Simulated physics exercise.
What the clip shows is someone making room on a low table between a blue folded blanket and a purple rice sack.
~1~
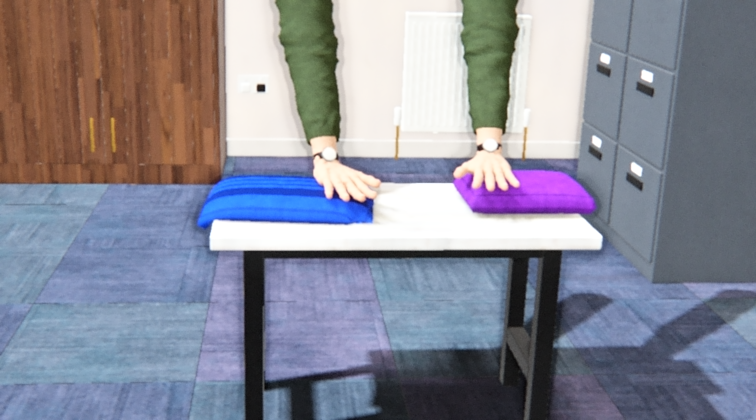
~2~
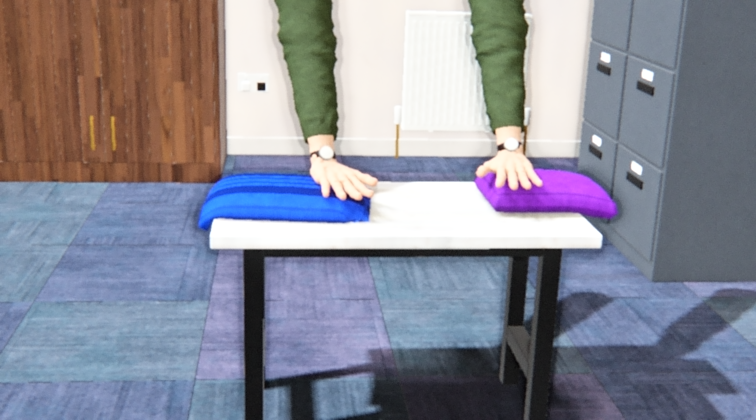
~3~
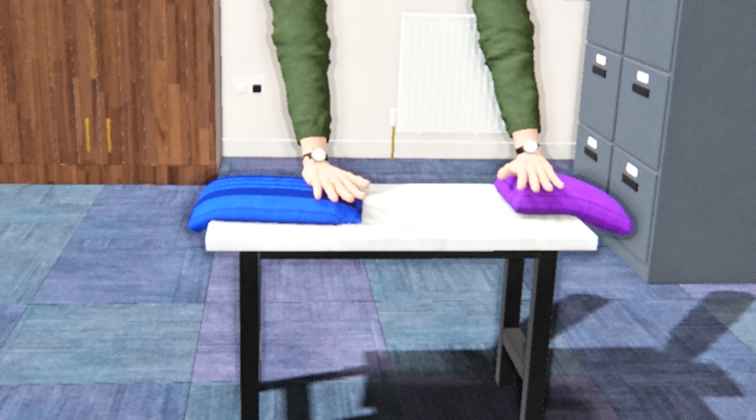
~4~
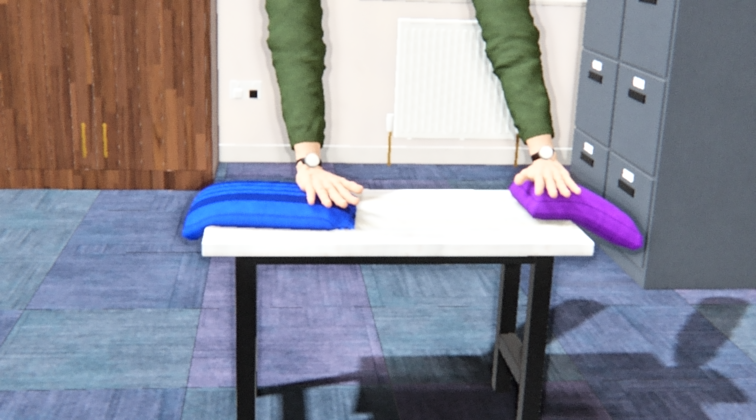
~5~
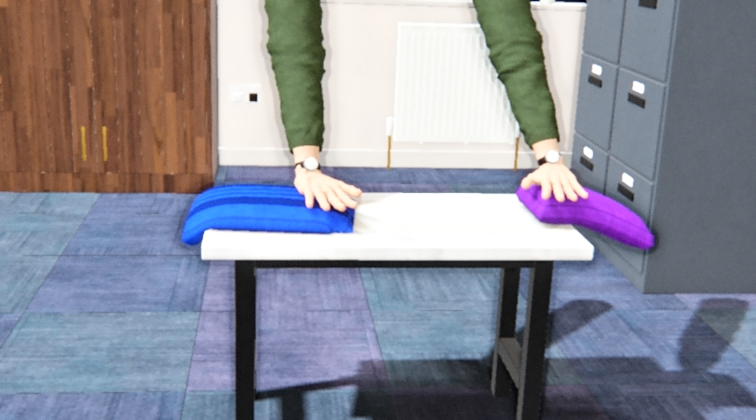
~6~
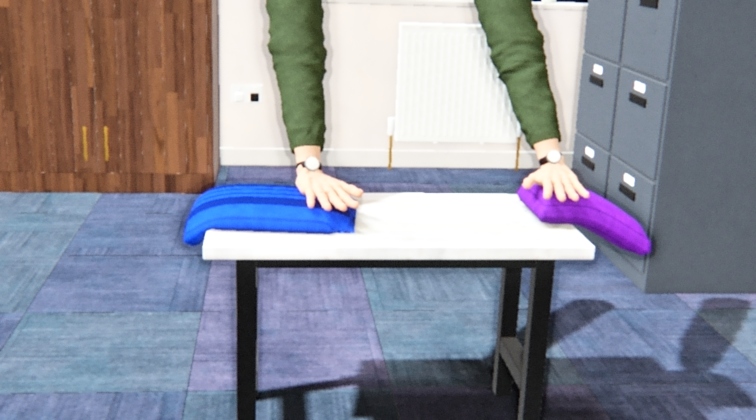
In this clip, two hands rest on a blue folded blanket and a purple sack on a low white table; the right hand slides the sack rightward until it droops over the edge, while the blanket shifts slightly left.
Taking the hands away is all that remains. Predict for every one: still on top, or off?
One by one: The blue folded blanket ends up resting on it; the purple rice sack ends up off it.
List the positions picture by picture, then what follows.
Folded blanket tip (207, 210); rice sack tip (585, 201), in the first frame.
Folded blanket tip (207, 211); rice sack tip (605, 205), in the second frame.
Folded blanket tip (198, 213); rice sack tip (620, 223), in the third frame.
Folded blanket tip (191, 220); rice sack tip (630, 238), in the fourth frame.
Folded blanket tip (190, 225); rice sack tip (641, 237), in the fifth frame.
Folded blanket tip (191, 224), a small part past the edge; rice sack tip (638, 243), well over half past the edge, in the sixth frame.
Then, 0.44 s later than the last view, folded blanket at rest; rice sack on the floor near (601, 378).
Then, 0.74 s later than the last view, folded blanket at rest; rice sack on the floor near (686, 387).
Finally, folded blanket at rest; rice sack on the floor near (694, 394). The blue folded blanket stays up there and the purple rice sack tips over and falls.
